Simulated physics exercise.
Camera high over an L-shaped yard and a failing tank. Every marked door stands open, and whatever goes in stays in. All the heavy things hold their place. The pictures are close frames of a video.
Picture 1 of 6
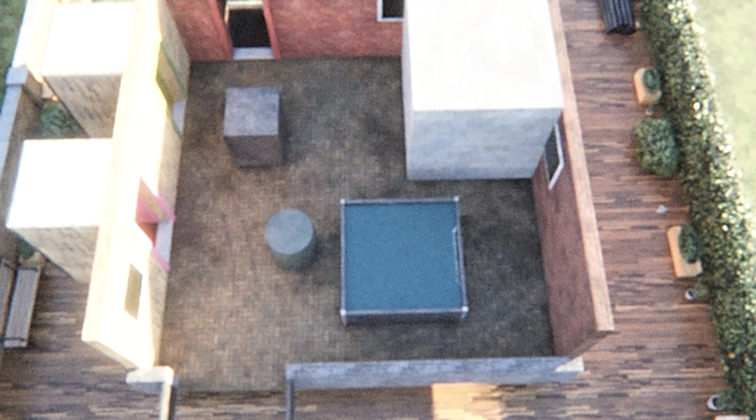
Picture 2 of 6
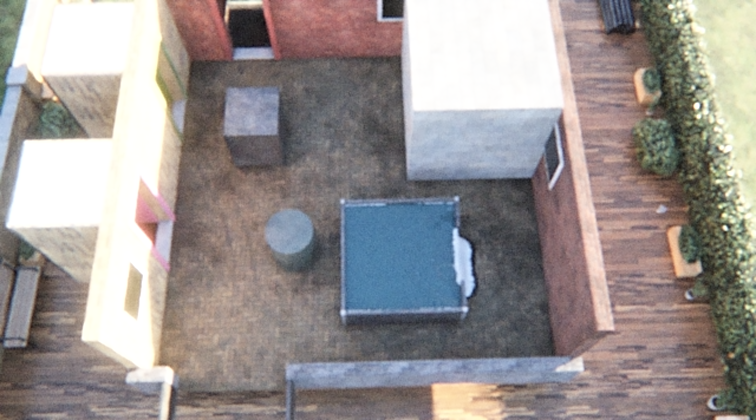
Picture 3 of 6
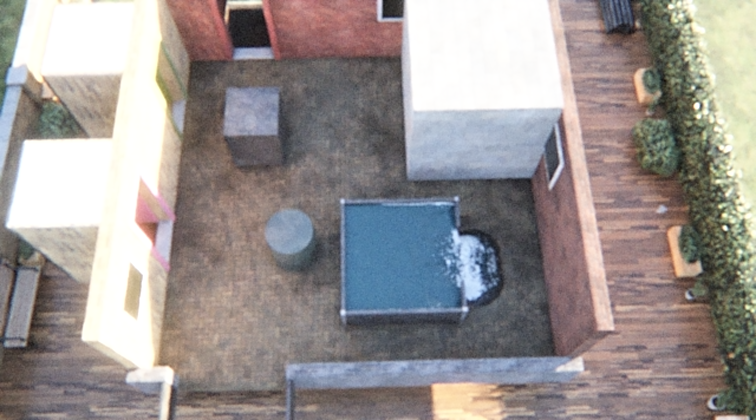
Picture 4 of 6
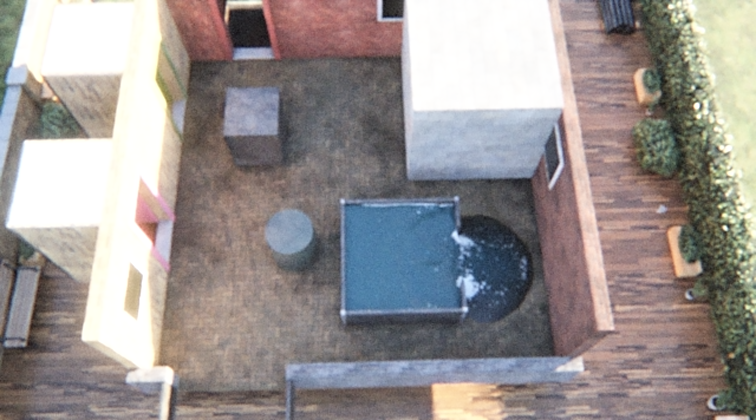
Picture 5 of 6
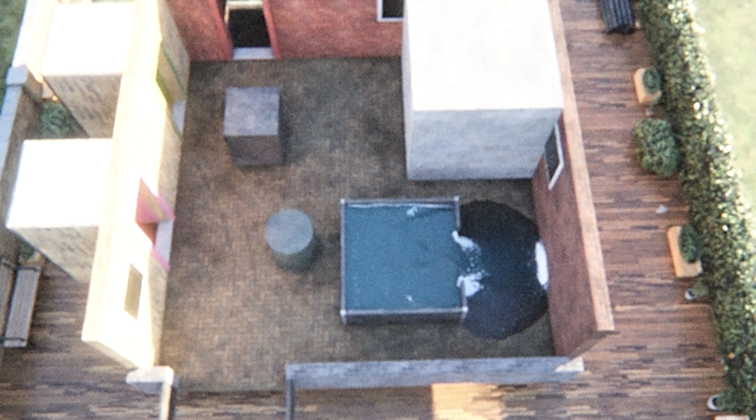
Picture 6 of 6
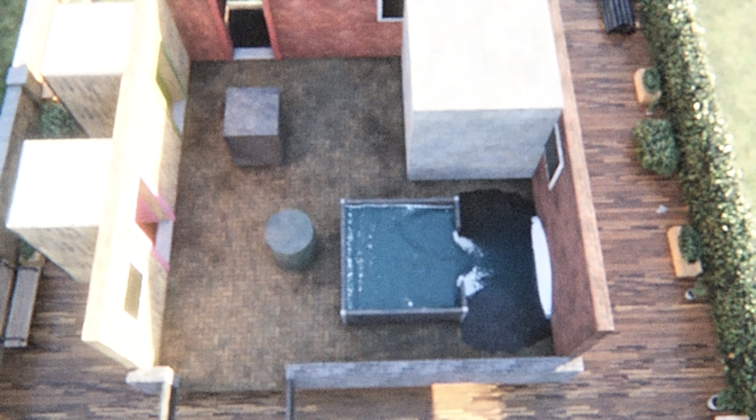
In this clip, seen from high above a walled yard, still water in an open square tank bursts out through a gap in its right side, spreading in a dark, rounded pool across the paving and reaching the reddish right wall.
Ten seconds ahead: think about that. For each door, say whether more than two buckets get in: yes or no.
Pink door: No; green door: No; red door: No.
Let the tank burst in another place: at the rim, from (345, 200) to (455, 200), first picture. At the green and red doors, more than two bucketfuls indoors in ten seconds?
Turns out the green one gets past it, while the red one gets past it.
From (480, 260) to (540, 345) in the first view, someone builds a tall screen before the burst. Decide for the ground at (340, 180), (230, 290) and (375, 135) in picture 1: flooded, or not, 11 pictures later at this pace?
The first is still bare, the second still bare and the third still bare.
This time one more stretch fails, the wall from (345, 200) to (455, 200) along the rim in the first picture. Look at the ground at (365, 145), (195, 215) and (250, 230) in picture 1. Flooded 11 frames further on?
The three spots, in order, are inundated, spared and spared.
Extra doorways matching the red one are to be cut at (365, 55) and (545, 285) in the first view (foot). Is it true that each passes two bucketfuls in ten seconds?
As listed: Takes less, is over.
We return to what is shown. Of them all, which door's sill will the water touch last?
Observed: The one in red.
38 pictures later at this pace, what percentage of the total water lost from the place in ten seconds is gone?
By then, close to 30 % of it.
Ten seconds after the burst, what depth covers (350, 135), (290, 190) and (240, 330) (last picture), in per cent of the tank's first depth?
Roughly 2, 18 and 10 per cent, in turn.
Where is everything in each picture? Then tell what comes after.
Still water in the open tank at (402, 255), in the first picture.
The front is at (469, 295), out from the gap at (456, 262), in the second picture.
The front is at (498, 288), out from the gap at (456, 263), in the third picture.
The front is at (529, 278), out from the gap at (456, 263), in the fourth picture.
Water pours out at (456, 263) and has run to (548, 299), in the fifth picture.
The front is at (551, 328), out from the gap at (456, 263), in the sixth picture.
A moment on, water covers 15 % of the floor; the pink door not reached, the green door not reached, the red door not reached.
Next, water covers 20 % of the floor; the pink door not reached, the green door not reached, the red door not reached.
Then, water covers 45 % of the floor; the pink door not reached, the green door not reached, the red door not reached.
Later, water covers 70 % of the floor; the pink door wet at the sill, nothing in, the green door wet at the sill, nothing in, the red door not reached.
In the end, water covers 90 % of the floor; the pink door under two buckets in, the green door under two buckets in, the red door wet at the sill, nothing in.
